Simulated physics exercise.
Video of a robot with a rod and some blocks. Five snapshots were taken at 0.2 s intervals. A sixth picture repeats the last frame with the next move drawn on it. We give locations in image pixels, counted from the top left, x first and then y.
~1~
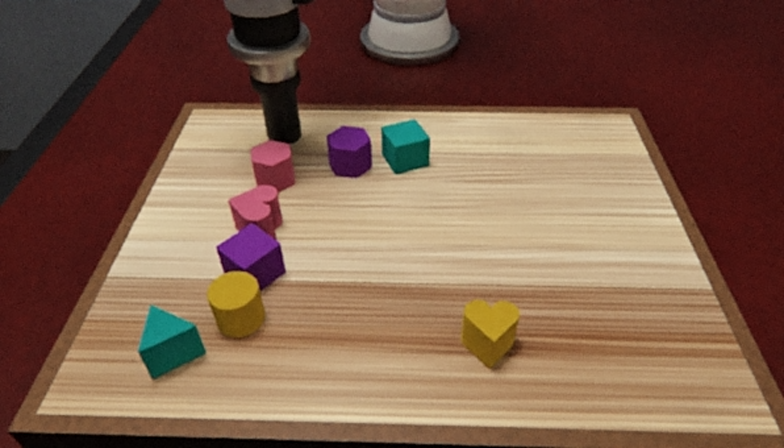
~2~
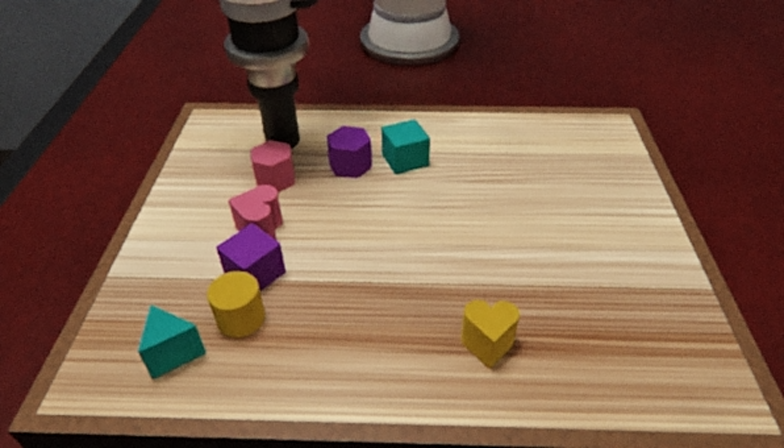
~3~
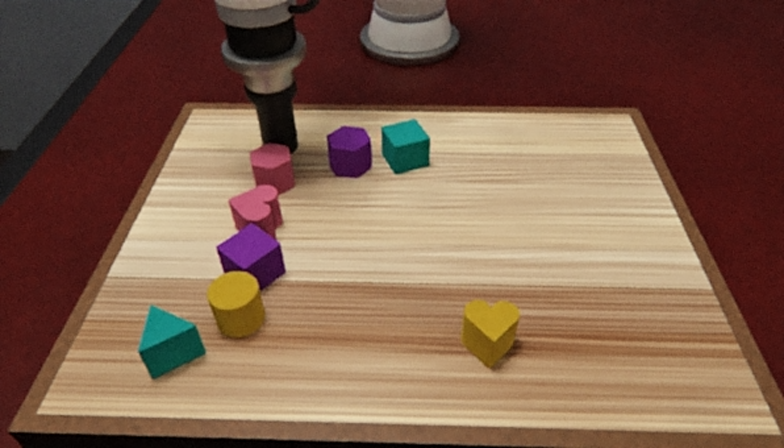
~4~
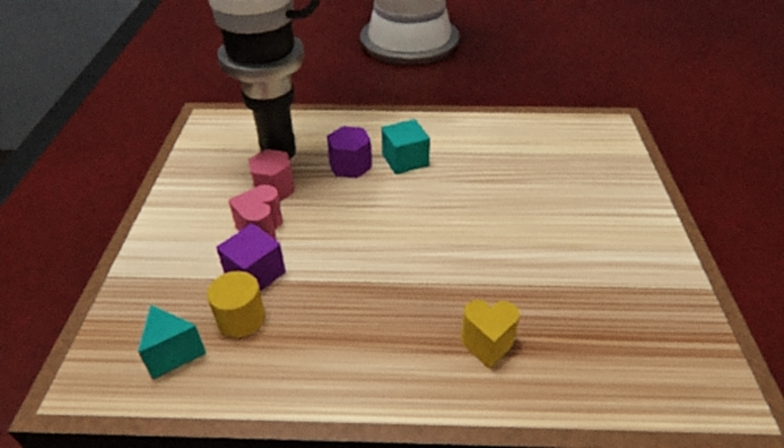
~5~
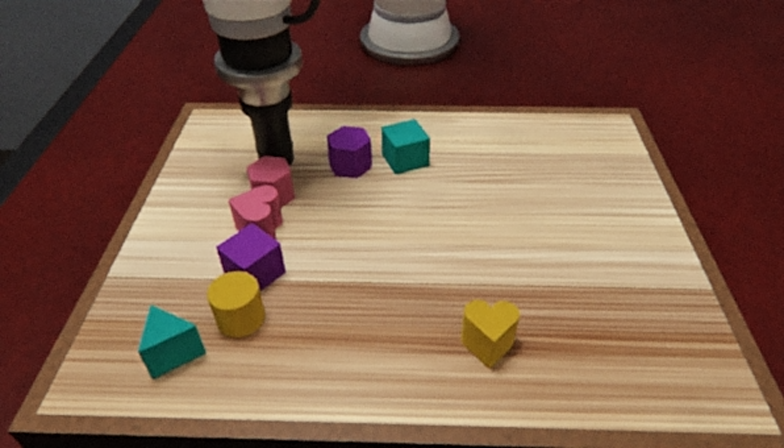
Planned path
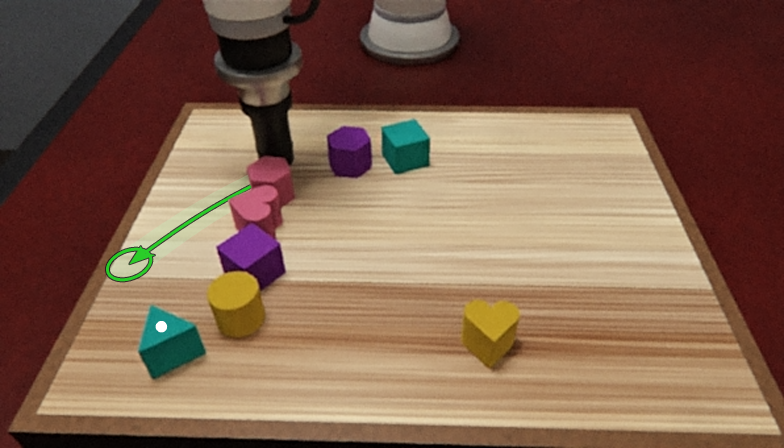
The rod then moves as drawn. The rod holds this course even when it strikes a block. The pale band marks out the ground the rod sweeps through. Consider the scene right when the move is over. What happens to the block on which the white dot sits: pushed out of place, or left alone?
Still in place.
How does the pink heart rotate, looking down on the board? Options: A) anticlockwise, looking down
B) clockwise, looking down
Correct choice: B.
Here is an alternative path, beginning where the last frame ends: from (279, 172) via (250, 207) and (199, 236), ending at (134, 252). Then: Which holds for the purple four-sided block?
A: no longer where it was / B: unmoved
Correct choice: A.
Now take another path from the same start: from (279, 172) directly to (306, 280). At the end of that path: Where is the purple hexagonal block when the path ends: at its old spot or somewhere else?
The block stays on its spot.
Path on the board, from (279, 172) via (231, 197) and (181, 227), ending at (129, 264); the dot is on the turquoise triangular block.
What follows on the original path. One third of the way, rod at (227, 185); purple four-sided block at (246, 249); pink heart at (257, 208), turned 20° clockwise; pink hexagonal block at (261, 179), turned 50° anticlockwise.
Two thirds of the way, rod at (176, 215); purple four-sided block at (246, 249); pink heart at (257, 208), turned 20° clockwise; pink hexagonal block at (261, 179), turned 50° anticlockwise.
At the end, rod at (123, 252); turquoise triangular block in place; yellow disc in place; purple four-sided block at (246, 249); pink heart at (257, 208), turned 20° clockwise; pink hexagonal block at (261, 179), turned 50° anticlockwise.
